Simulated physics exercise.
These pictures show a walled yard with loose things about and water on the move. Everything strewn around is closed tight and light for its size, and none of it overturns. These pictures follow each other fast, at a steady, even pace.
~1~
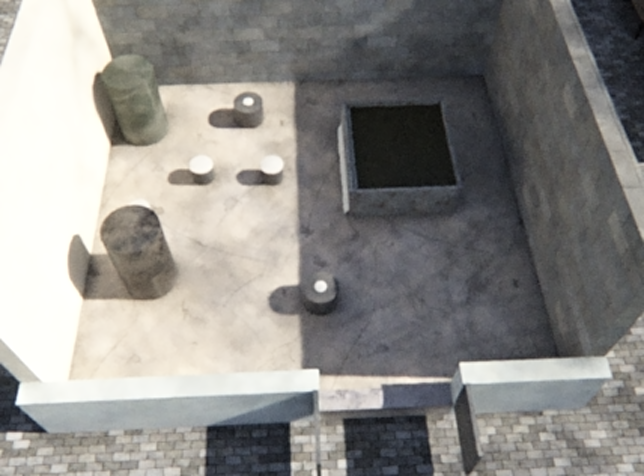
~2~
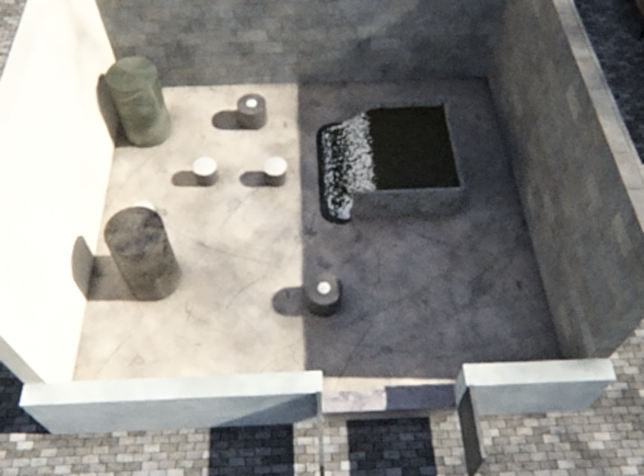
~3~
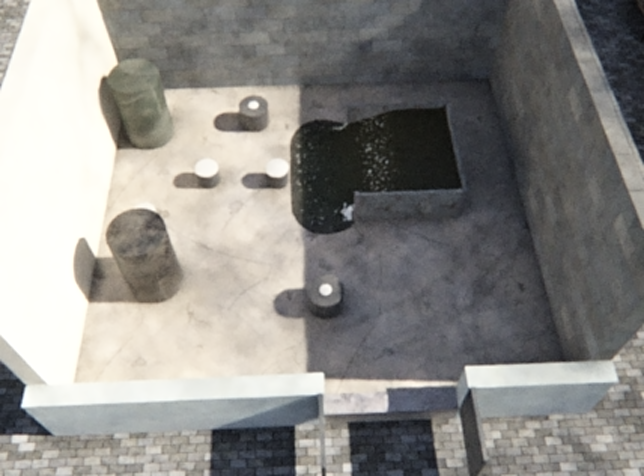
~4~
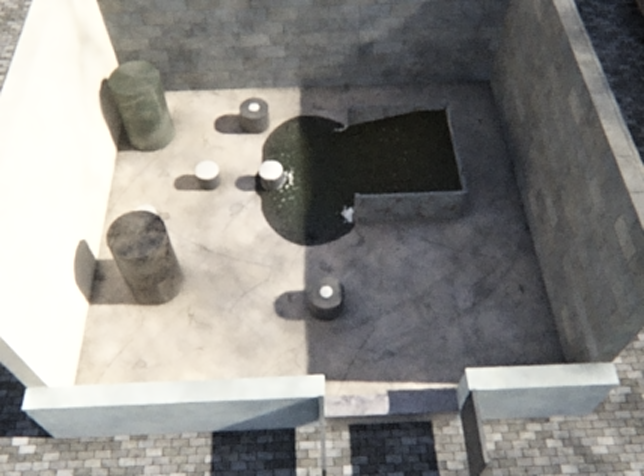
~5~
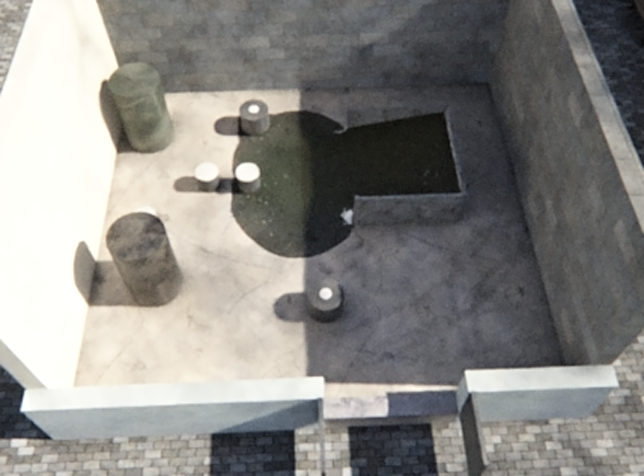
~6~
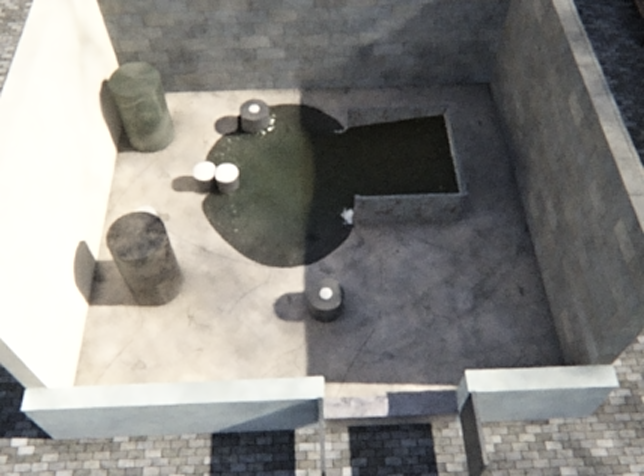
In this clip, dark water pours from the left side of a raised rectangular tank in a walled yard, spreading leftward across the floor in a rounded pool and pushing one small white-topped pail toward another beside it.
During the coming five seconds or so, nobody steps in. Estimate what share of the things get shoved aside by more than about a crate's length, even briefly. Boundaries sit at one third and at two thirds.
At minimum two thirds of the things get pushed well away.
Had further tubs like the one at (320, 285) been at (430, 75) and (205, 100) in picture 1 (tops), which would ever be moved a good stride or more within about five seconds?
Answers in the order given: Stayed within the threshold, went past the threshold.
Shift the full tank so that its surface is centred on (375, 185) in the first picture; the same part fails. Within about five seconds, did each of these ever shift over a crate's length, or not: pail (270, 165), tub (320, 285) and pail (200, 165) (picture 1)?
In turn: Beyond that mark, under that mark, beyond that mark.
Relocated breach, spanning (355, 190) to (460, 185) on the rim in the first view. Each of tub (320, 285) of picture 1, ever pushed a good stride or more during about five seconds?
Going by the pictures, this one made the full stretch.
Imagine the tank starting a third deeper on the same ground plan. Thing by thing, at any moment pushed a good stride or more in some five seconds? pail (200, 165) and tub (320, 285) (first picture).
Lab note, in sequence: Reached that mark / stayed below that mark.
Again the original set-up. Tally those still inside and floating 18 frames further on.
That adds up to 4.
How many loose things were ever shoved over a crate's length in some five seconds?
The count is 4.
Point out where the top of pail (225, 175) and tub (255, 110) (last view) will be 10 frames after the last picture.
Approximately (106, 212), and approximately (194, 84).
A moment on, 2 of 5 are well off their spots; 1 afloat.
Next, 4 of 5 are well off their spots; 4 afloat.
Later, 4 of 5 are well off their spots; 4 afloat.
In the end, 4 of 5 are well off their spots, and 4 have been at some point; 4 afloat.
